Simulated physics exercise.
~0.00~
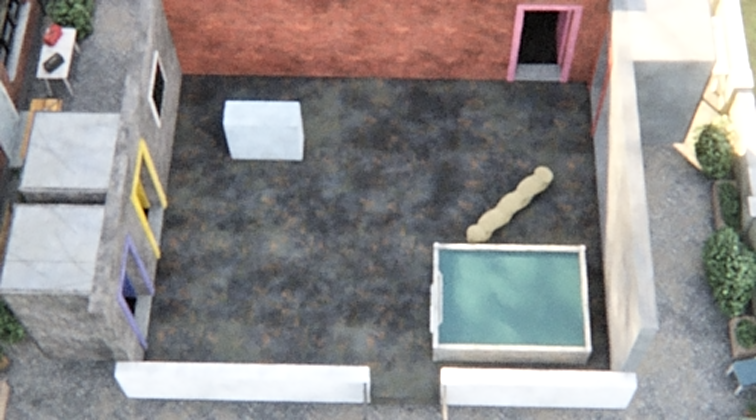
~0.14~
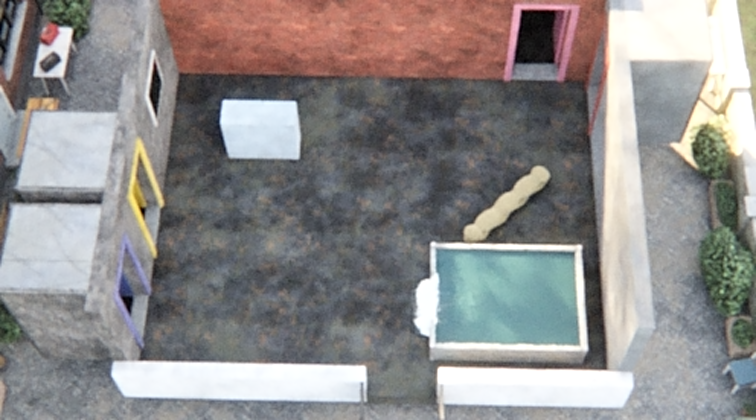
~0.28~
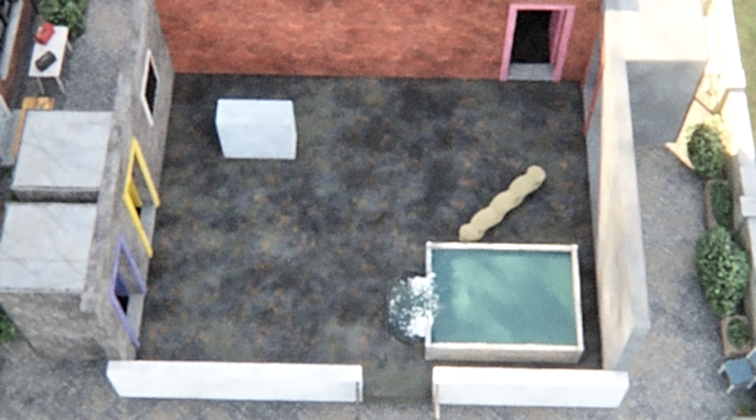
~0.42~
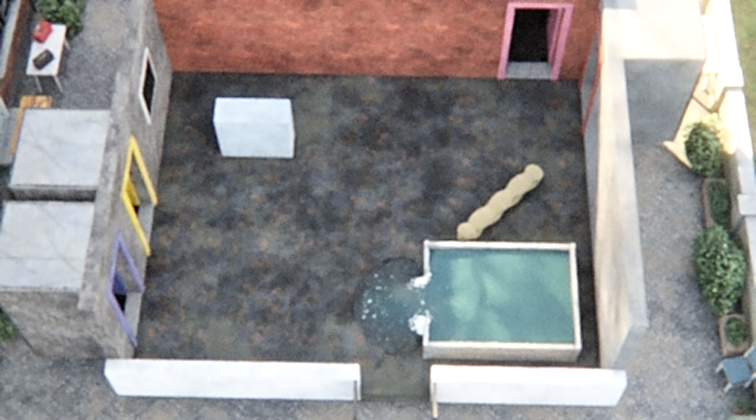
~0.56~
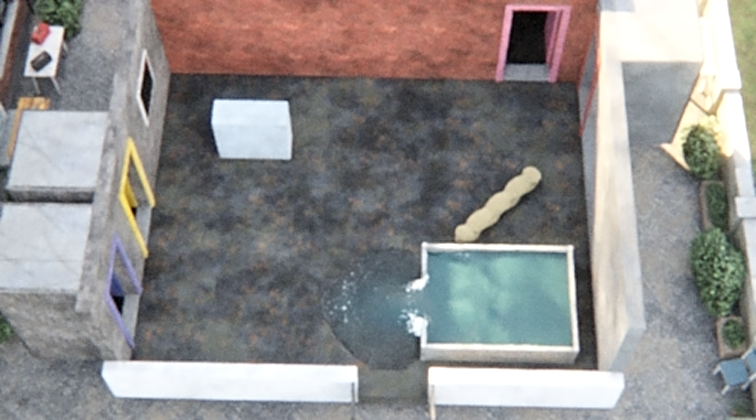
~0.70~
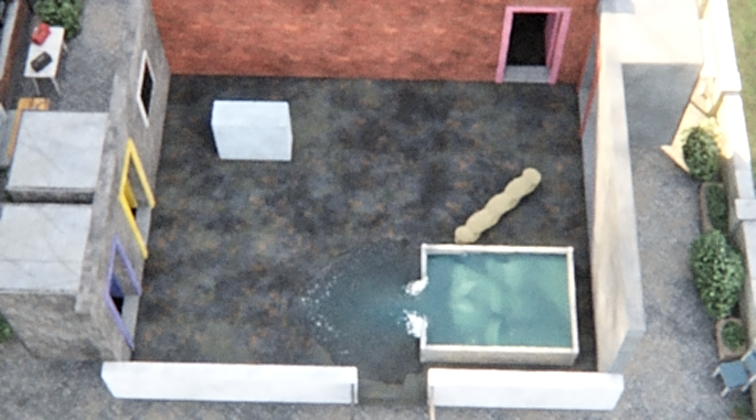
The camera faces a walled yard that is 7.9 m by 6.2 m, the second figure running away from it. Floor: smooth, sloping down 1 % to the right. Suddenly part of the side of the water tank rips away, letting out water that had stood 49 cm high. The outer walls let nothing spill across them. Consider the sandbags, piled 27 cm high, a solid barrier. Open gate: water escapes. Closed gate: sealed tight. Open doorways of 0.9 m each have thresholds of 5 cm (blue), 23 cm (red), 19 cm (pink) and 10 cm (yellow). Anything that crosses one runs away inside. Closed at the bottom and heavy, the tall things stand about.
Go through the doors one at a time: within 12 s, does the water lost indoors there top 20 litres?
In order: At the blue door the water let in will surpass the limit; at the red door the water let in will remain short of the limit; at the pink door the water let in will remain short of the limit; at the yellow door the water let in will remain short of the limit.
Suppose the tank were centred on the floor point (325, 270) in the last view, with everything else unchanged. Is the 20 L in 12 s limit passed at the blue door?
Lab note: Blue door limit exceeded.
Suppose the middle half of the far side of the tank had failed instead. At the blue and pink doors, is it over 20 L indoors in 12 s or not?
Result against the limit at blue: Limit held; result at pink: Limit held.
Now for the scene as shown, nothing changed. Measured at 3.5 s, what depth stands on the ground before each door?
You'd see blue at 17 cm, red at 0 cm, pink at 0 cm and yellow at 11 cm.
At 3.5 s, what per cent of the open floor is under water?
Around 45 per cent.
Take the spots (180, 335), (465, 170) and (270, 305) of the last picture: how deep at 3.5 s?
The depths come out at 6, 0 and 3 centimetres, in the order listed.
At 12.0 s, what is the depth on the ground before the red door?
The depth comes to around 7.5 centimetres.
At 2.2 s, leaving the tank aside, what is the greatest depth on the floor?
Max depth: About 28 centimetres.
After 1.4 s water covers 20 % of the floor and is deepest (30 cm) near (419, 306); blue door not reached, red door not reached, pink door not reached, yellow door not reached.
After 2.2 s water covers 35 % of the floor and is deepest (28 cm) near (419, 316); blue door 5 cm at the sill, 0 L in, red door not reached, pink door not reached, yellow door not reached.
After 3.5 s water covers 45 % of the floor and is deepest (20 cm) near (129, 377); blue door 17 cm at the sill, 30 L in, red door not reached, pink door not reached, yellow door 11 cm at the sill, 0 L in.
After 7.0 s water covers 50 % of the floor and is deepest (12 cm) near (419, 306); blue door 9 cm at the sill, 132 L in, red door not reached, pink door not reached, yellow door 5 cm at the sill, 1 L in.
After 12.0 s water covers 85 % of the floor and is deepest (7 cm) near (419, 316); blue door 4 cm at the sill, 153 L in, red door 8 cm at the sill, 0 L in, pink door 3 cm at the sill, 0 L in, yellow door 3 cm at the sill, 1 L in.
